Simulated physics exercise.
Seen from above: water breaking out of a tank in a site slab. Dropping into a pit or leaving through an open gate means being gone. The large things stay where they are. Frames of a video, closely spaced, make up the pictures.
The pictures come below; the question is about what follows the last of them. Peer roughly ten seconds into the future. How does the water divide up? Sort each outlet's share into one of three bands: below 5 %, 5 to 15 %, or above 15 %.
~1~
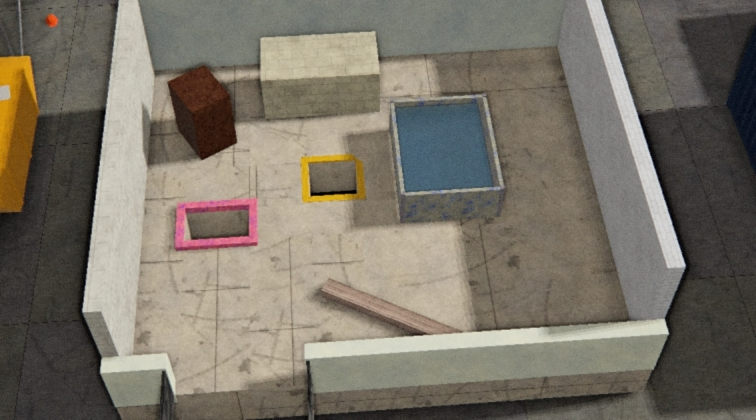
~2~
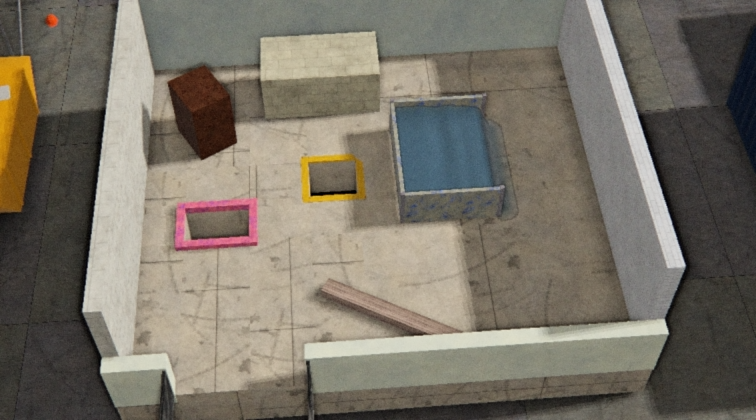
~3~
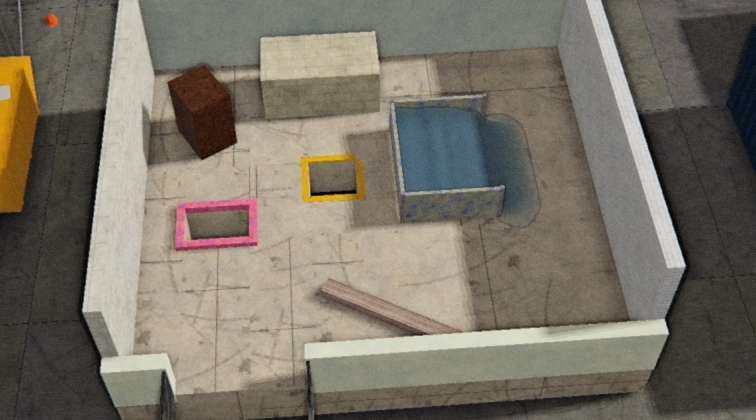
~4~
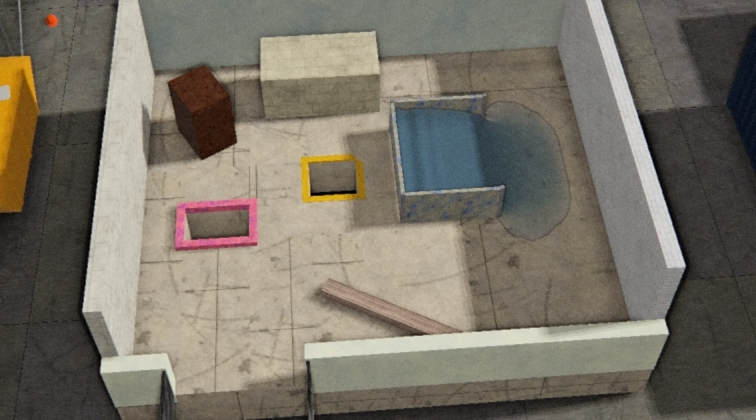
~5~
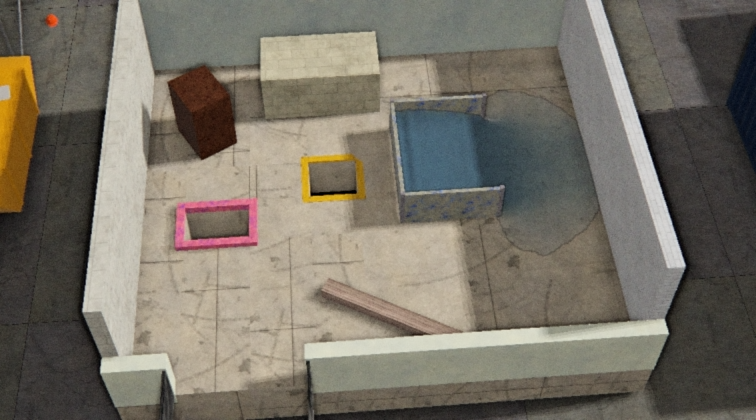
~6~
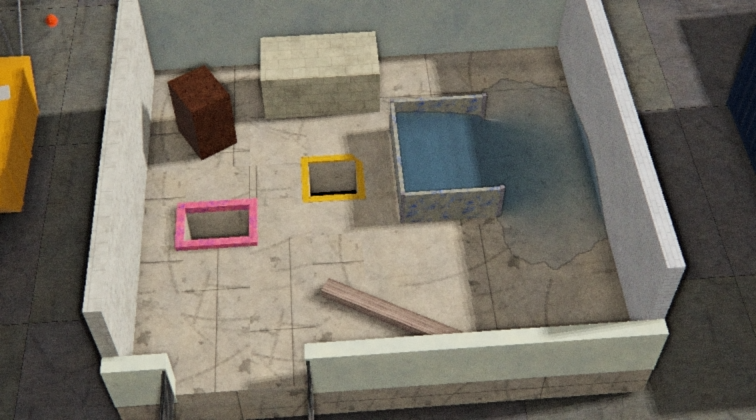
Shares: The gate gets below 5 %; the pink pit gets below 5 %; the yellow pit gets 5 to 15 %.
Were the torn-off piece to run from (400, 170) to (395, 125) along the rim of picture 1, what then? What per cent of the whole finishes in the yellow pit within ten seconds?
Yellow: About 60 %.
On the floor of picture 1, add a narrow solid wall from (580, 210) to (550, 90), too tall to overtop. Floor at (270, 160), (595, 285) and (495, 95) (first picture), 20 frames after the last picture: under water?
Okay, the first comes out left untouched, the next soaked, and the last soaked.
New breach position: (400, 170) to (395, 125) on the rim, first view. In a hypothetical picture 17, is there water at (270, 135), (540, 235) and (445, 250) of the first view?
Going point by point: Waterlogged, left unwetted, left unwetted.
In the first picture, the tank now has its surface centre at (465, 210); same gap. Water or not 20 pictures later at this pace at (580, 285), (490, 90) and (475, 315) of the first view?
Taking them as they were asked, they come out soaked, soaked, soaked.
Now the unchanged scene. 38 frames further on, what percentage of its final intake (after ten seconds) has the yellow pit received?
Some 25 per cent.
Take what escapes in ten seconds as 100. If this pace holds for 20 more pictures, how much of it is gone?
By my reckoning, 0 %.
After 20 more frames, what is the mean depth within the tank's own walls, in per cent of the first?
My reading is 14 %.
A moment on, water covers 15 % of the floor; the gate 0 %, the pink pit 0 %, the yellow pit 0 %.
Next, water covers 20 % of the floor; the gate 0 %, the pink pit 0 %, the yellow pit 0 %.
Then, water covers 40 % of the floor; the gate 0 %, the pink pit 0 %, the yellow pit 0 %.
Later, water covers 70 % of the floor; the gate 0 %, the pink pit 0 %, the yellow pit 2 %.
In the end, water covers 85 % of the floor; the gate 1 %, the pink pit 0 %, the yellow pit 8 %.
